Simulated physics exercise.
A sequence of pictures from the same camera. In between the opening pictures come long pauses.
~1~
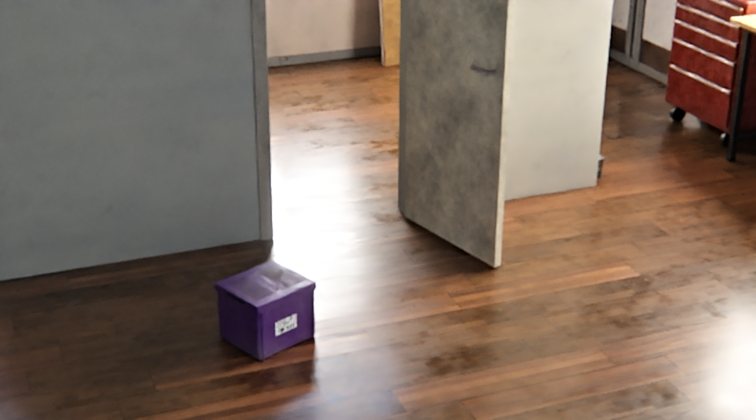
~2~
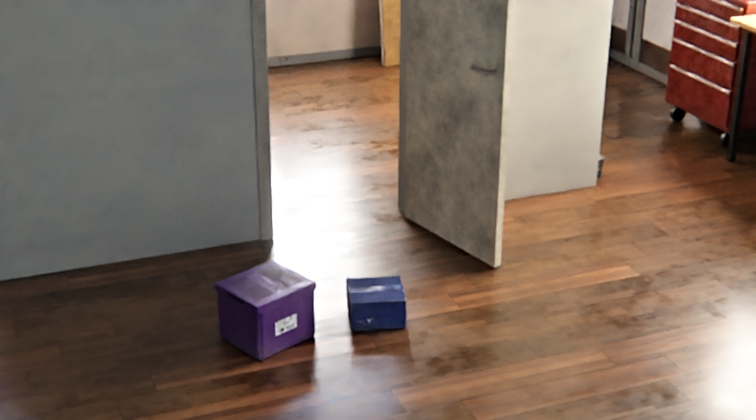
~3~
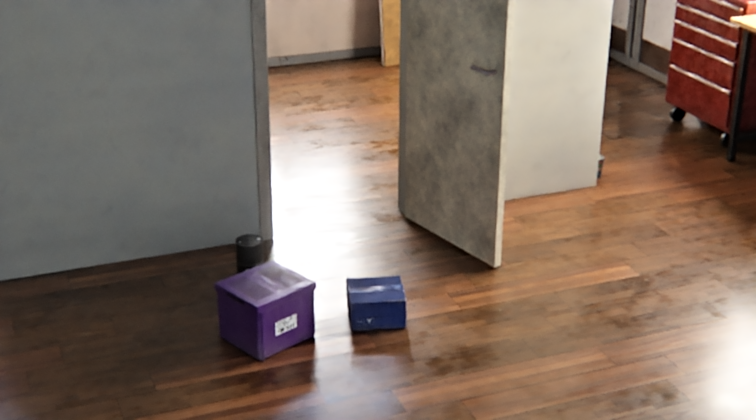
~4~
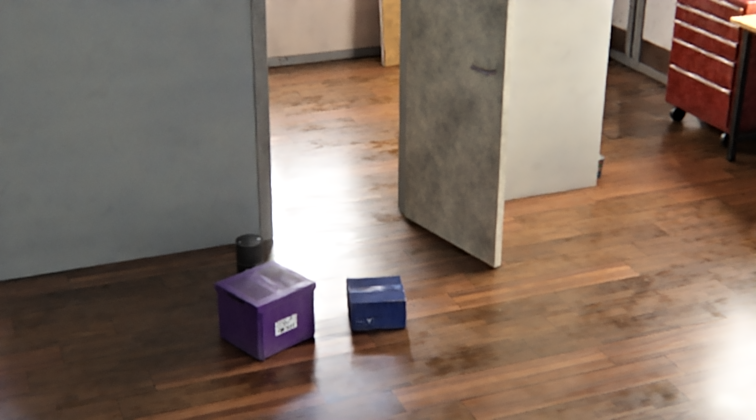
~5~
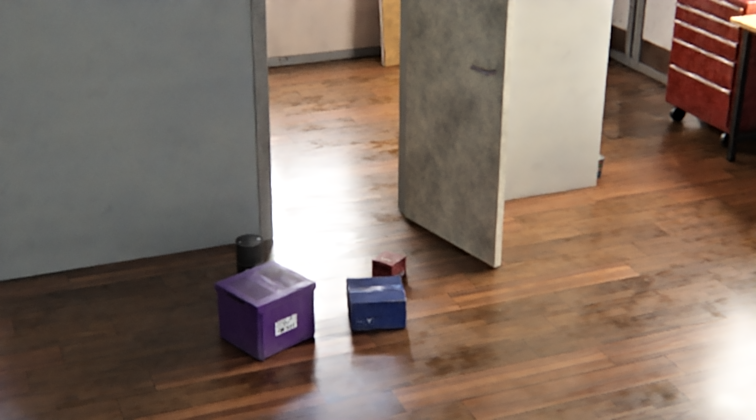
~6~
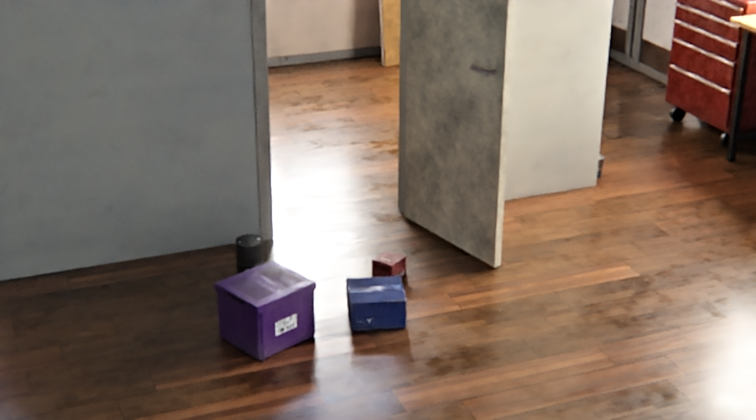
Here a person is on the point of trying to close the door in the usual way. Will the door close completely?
Yes.
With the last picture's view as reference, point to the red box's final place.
It finishes at around (304, 263).
Then, 0.70 s on from there, door 75° open.
Then, 1.00 s on from there, door 53° open; red box shifted about its own width near (352, 267).
Then, 1.20 s on from there, door 37° open; red box shifted well along near (316, 264).
Then, 1.40 s on from there, door 20° open; red box shifted well along near (304, 263).
In the end, door 0° open; moved from the start, red box; the other 3 unmoved. At the end, from the last picture's camera, red box near (304, 263).
